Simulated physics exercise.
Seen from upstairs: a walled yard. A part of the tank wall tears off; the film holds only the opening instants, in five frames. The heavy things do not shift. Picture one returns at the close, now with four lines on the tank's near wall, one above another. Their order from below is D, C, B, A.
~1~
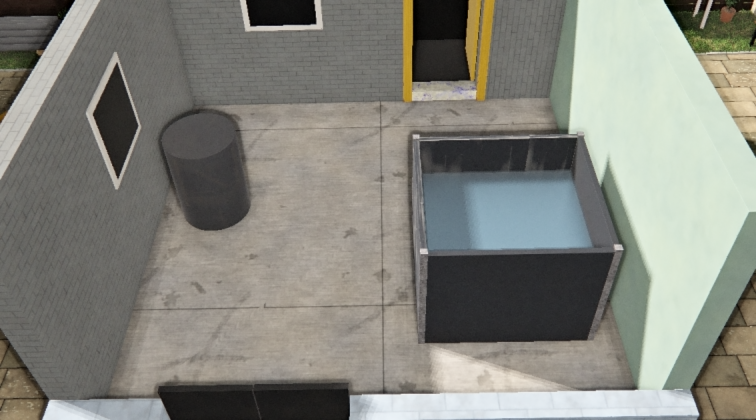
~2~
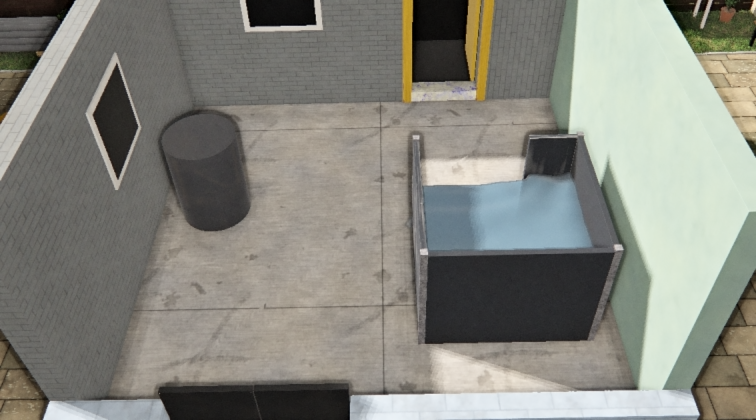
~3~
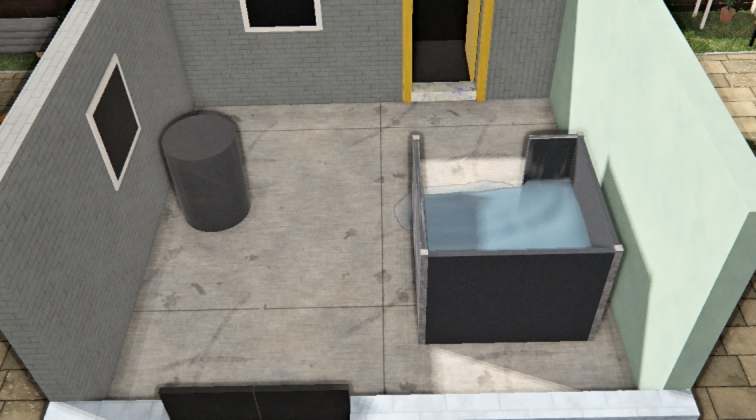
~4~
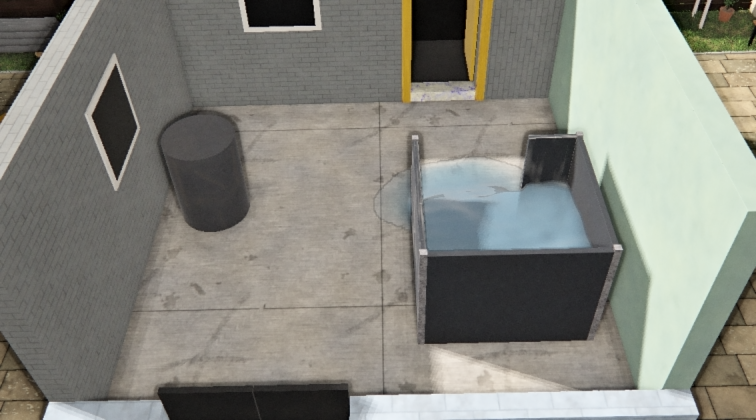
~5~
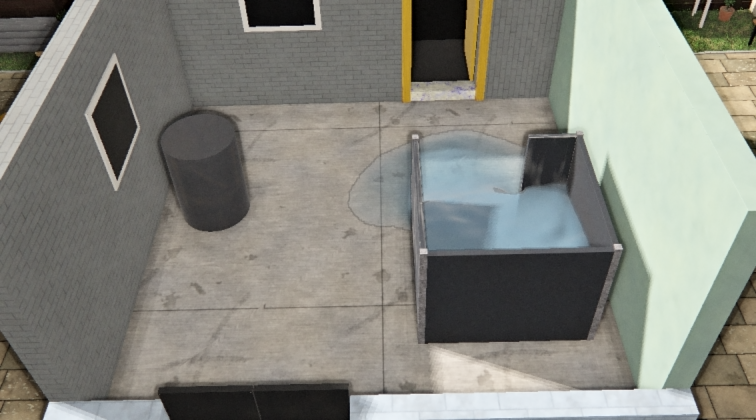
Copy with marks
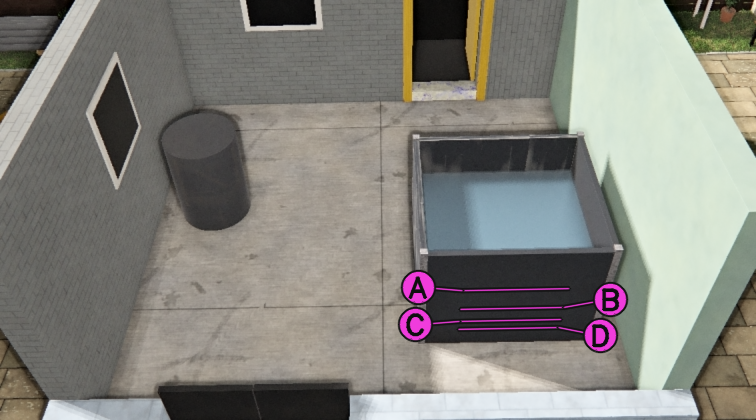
Water pouring from a dark square tank through a gap in its back wall, spreading leftward and back across a walled yard.
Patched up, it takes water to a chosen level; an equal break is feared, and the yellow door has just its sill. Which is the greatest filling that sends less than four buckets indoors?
C.
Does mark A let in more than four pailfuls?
Yes, that goes wrong.
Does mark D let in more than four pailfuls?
No.
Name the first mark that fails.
Here it is mark B.
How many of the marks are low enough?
Two of the four.
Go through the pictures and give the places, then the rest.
Water in the tank at rest, its middle at (504, 221); foot of the yellow doorway at (444, 100); shut gate at (256, 394), in the first frame.
Water covers 2 % of the ground, its front hidden from here, in the second frame.
Water covers 4 % of the ground, its front hidden from here, in the third frame.
Front seen at (383, 210), 9 % of the ground wet, in the fourth frame.
Front seen at (373, 173), 16 % of the ground wet, in the fifth frame.
On the marked copy, A at (515, 289); B at (512, 308); C at (510, 320); D at (508, 328); from the bottom up D, C, B, A.
If A is chosen, dozens of bucketfuls pour in.
If B is chosen, about 9 bucketfuls get in.
If C is chosen, a bucket or two gets in.
If D is chosen, nothing gets over.
